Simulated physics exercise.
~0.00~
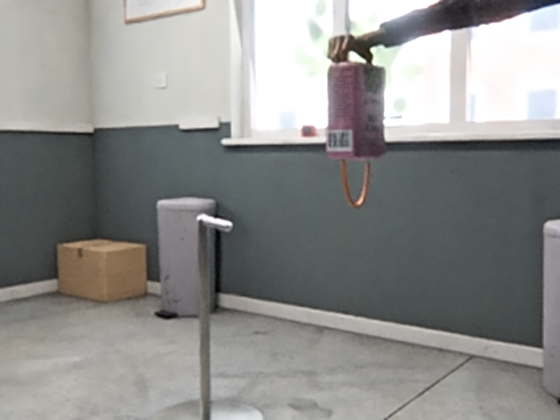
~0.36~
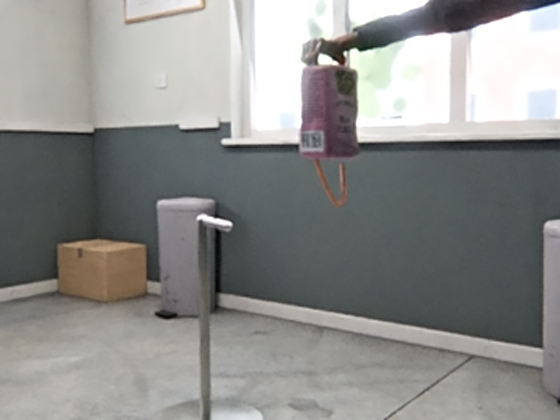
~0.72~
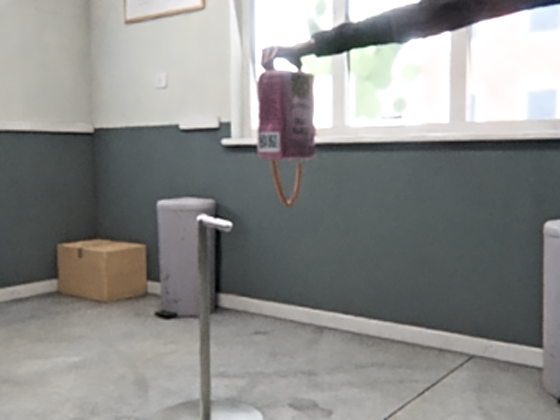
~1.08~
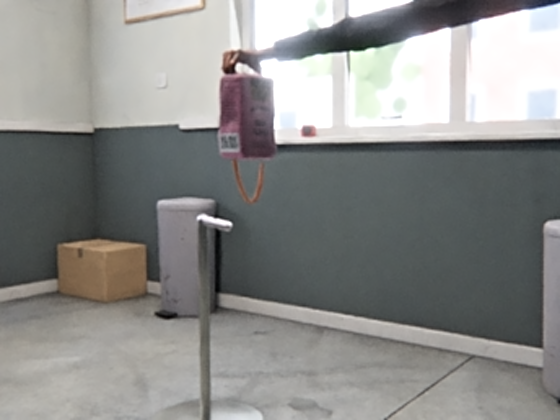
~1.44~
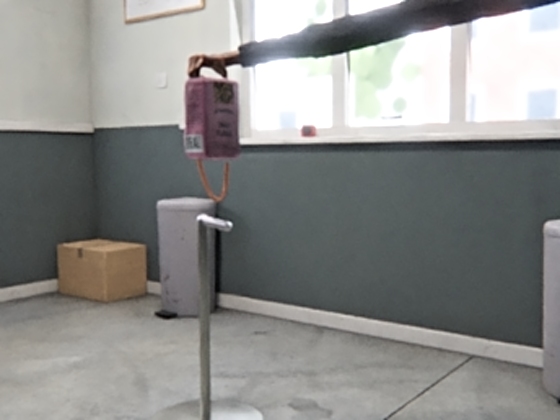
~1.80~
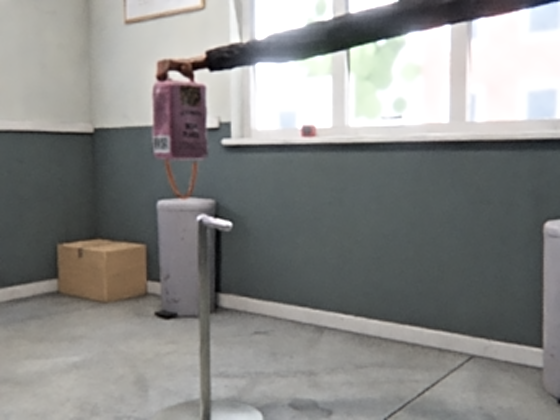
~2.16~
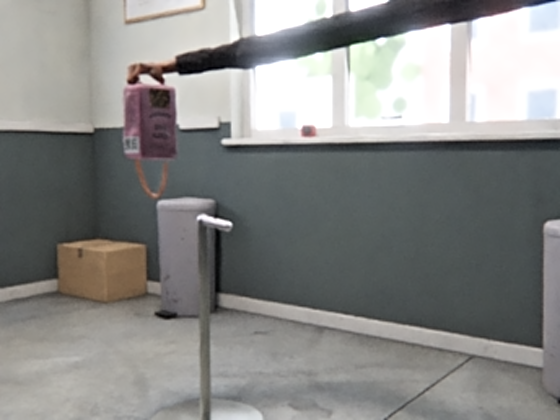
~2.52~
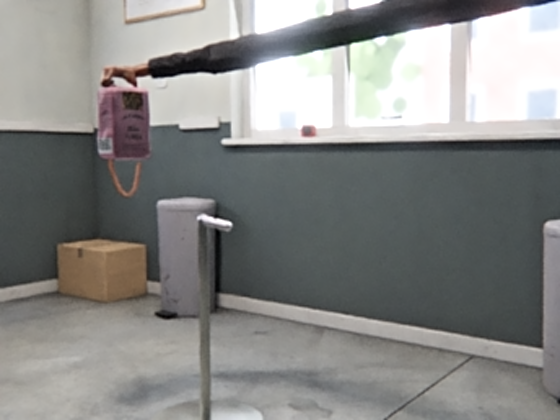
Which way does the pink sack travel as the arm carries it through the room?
The pink sack moves to the left as the viewer sees it.
